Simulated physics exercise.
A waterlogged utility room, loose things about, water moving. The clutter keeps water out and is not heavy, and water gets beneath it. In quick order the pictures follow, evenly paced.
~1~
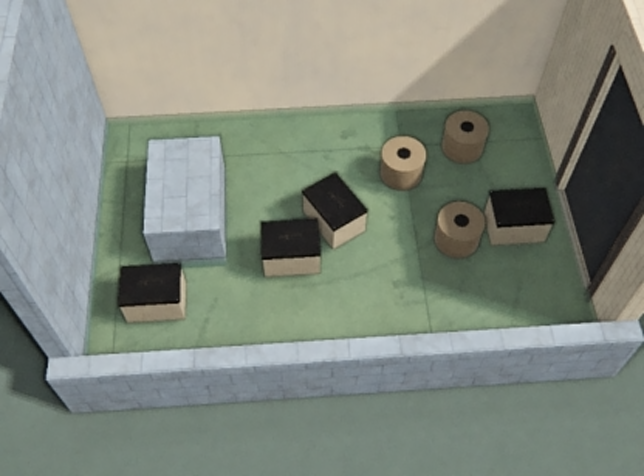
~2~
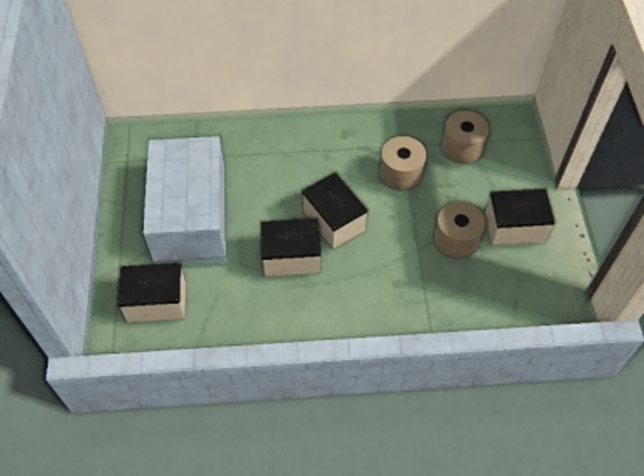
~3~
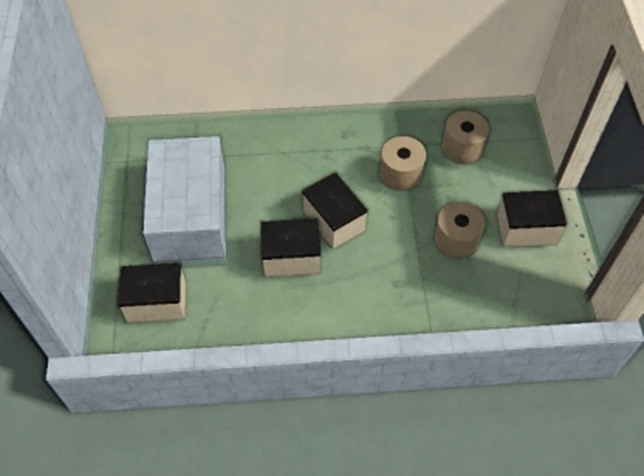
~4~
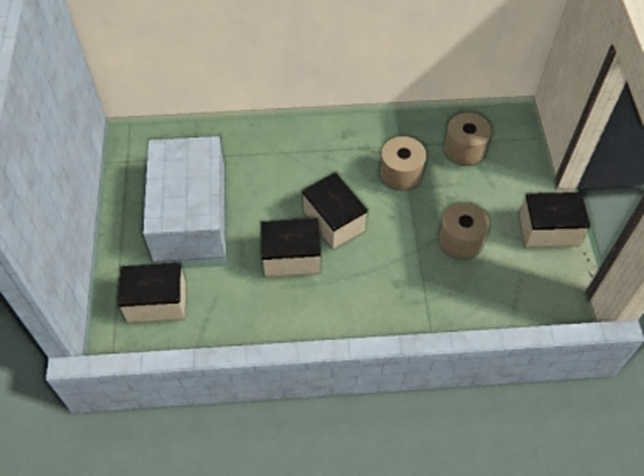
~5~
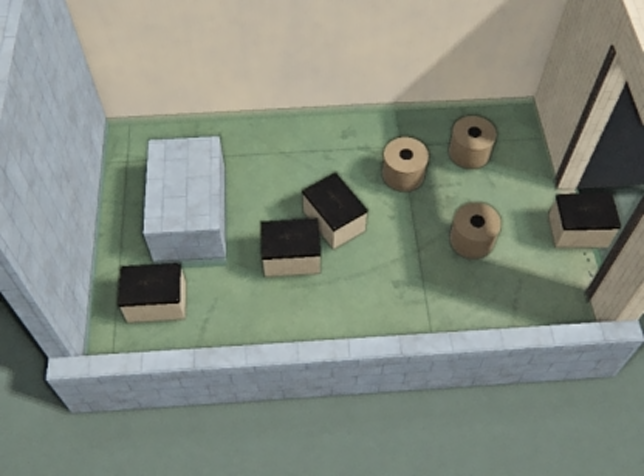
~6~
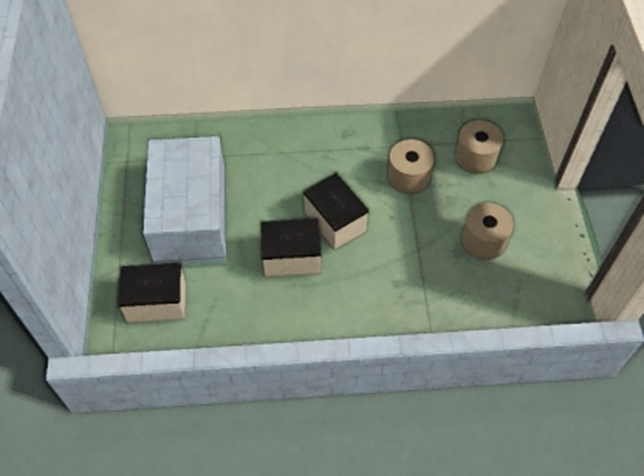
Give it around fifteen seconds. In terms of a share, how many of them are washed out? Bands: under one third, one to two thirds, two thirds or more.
It falls in the highest third.
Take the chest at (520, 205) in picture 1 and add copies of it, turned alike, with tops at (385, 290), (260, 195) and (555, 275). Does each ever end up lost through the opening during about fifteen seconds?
Result, in sequence: Ends up outside; never gets out; ends up outside.
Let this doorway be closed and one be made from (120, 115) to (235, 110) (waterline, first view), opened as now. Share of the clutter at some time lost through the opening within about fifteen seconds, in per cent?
I make it 40 per cent.
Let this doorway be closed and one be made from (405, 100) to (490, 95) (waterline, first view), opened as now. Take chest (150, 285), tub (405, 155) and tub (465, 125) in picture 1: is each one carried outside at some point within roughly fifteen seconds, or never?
Listed order gives stays put, departs, departs.
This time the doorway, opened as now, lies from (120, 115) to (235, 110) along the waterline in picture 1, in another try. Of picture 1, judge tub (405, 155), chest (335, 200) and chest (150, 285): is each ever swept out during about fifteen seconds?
Object by object: Drifts out, drifts out, drifts out.
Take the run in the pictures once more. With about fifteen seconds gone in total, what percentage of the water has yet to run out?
Near 52 per cent.
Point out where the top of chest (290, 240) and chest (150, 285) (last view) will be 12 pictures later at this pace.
Near (385, 231) and (222, 282).
A moment on, 1 of 7 are out; 6 afloat.
Next, 3 of 7 are out; 4 afloat.
Later, 4 of 7 are out; 3 afloat.
In the end, 5 of 7 are out; 2 afloat.
